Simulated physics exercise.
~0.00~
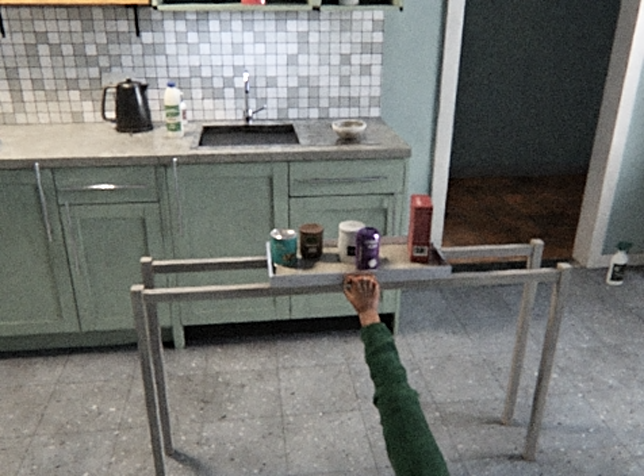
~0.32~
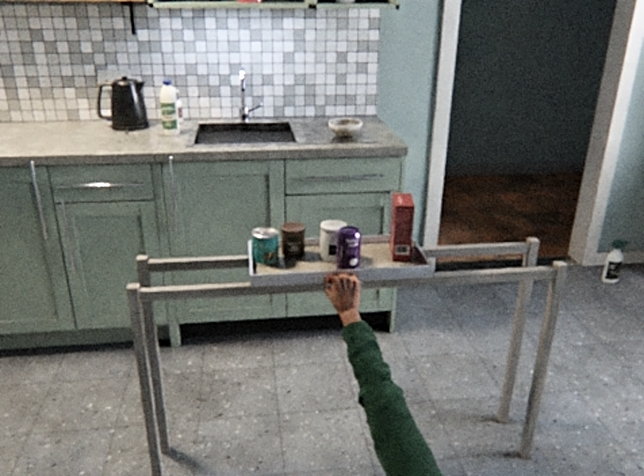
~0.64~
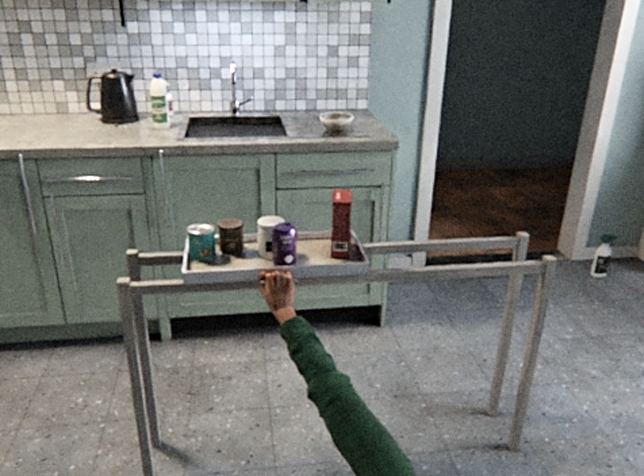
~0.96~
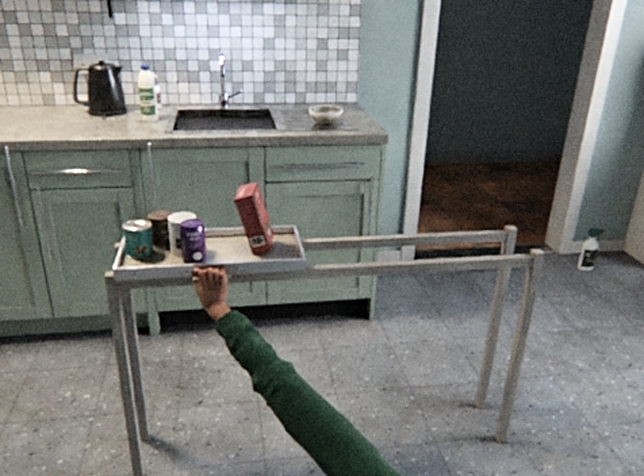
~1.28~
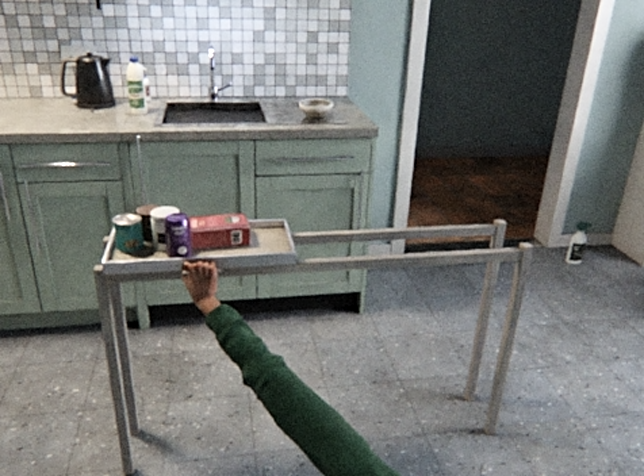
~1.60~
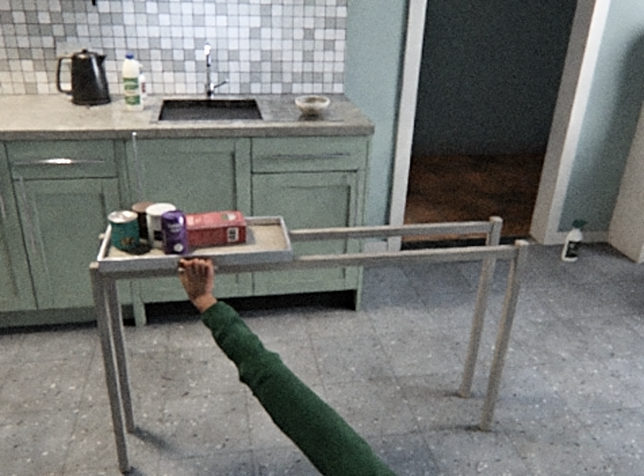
In a kitchen seen from in front and slightly above, a shallow tray rests on a long metal rail frame before pale green cupboards, with a black kettle and sink behind. Standing on it from left to right are a turquoise tin, a brown tin, a white jar, a purple can and a tall red packet. A hand in a green sleeve grips the near edge and slides the tray left, faster as it goes. Near the left end the red packet tips leftward, then falls onto its side. The tray stops there, the packet still aboard and the others upright.
